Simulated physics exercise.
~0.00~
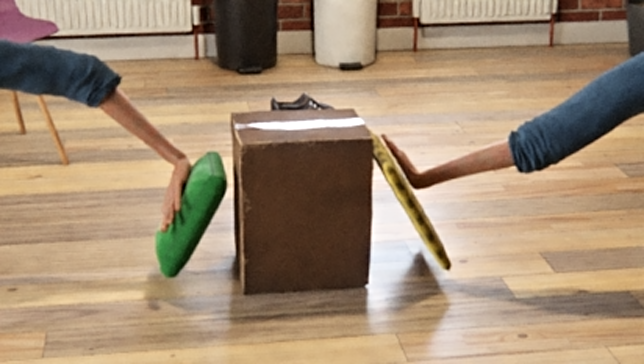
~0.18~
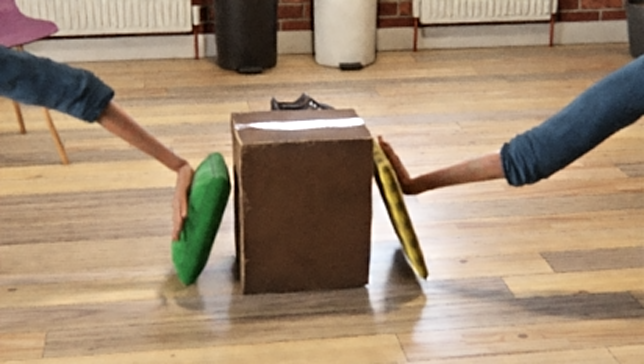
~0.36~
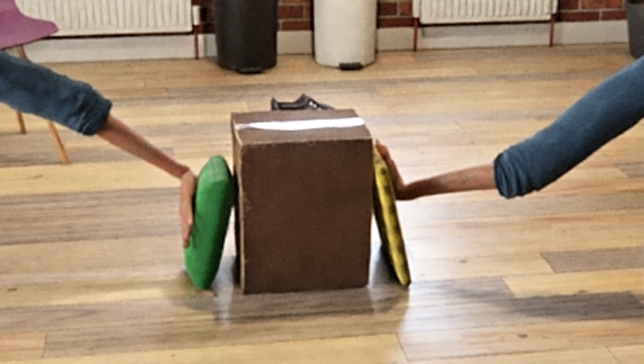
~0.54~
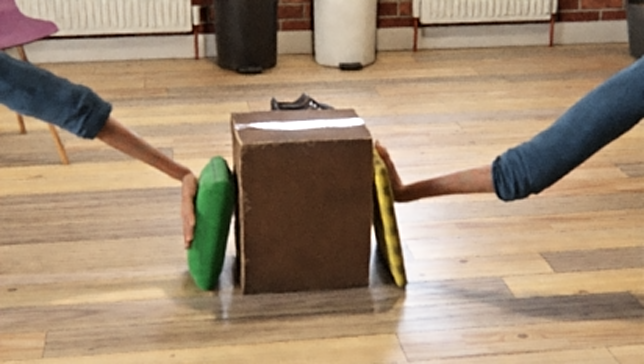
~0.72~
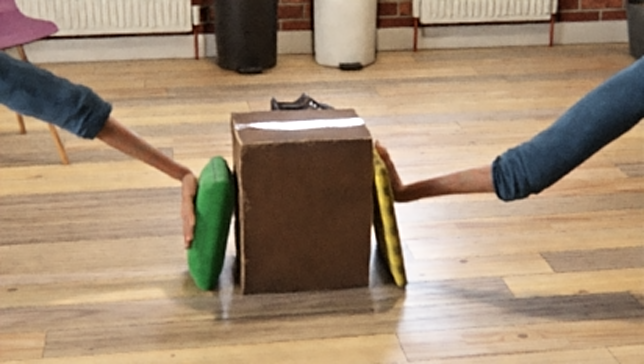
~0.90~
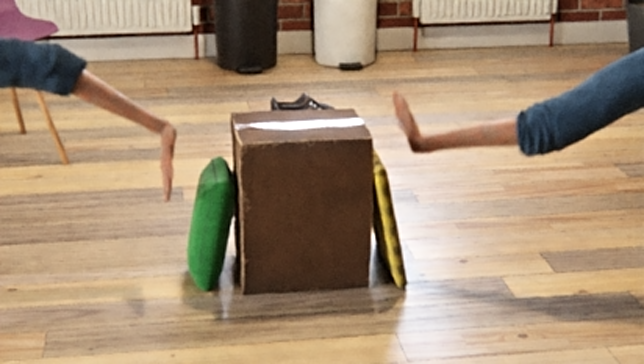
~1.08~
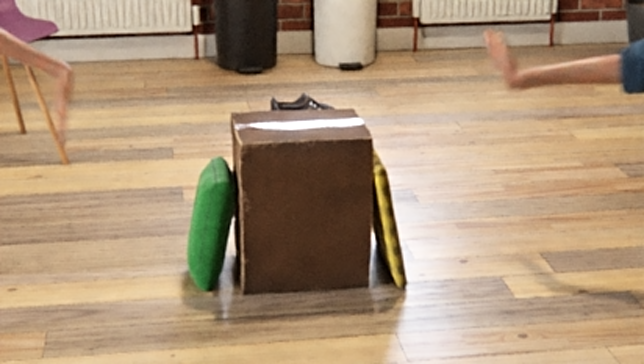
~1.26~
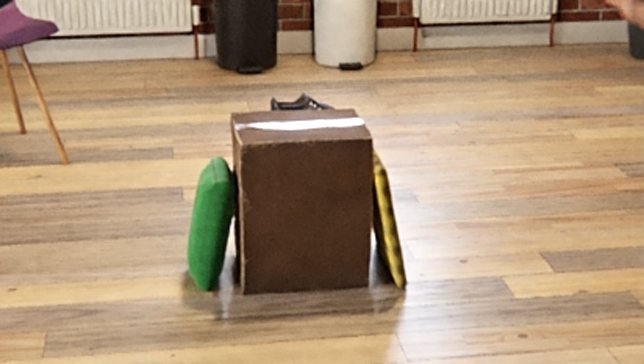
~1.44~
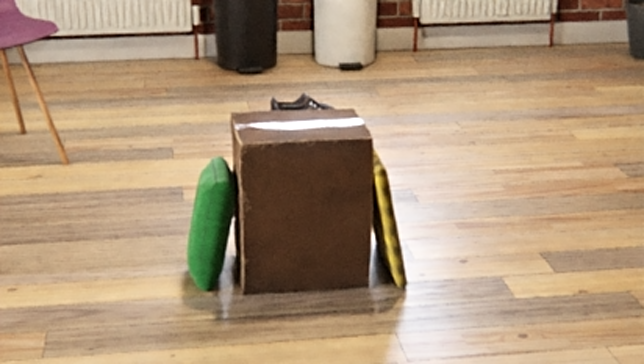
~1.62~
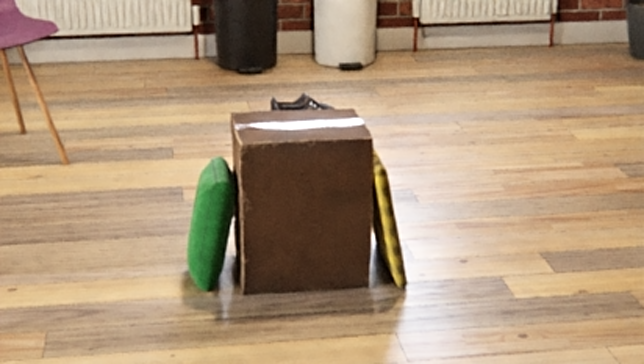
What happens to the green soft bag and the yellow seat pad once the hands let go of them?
Both stay where they were placed, with the green soft bag propped against the left side of the box and the yellow seat pad still leaning on the right side.
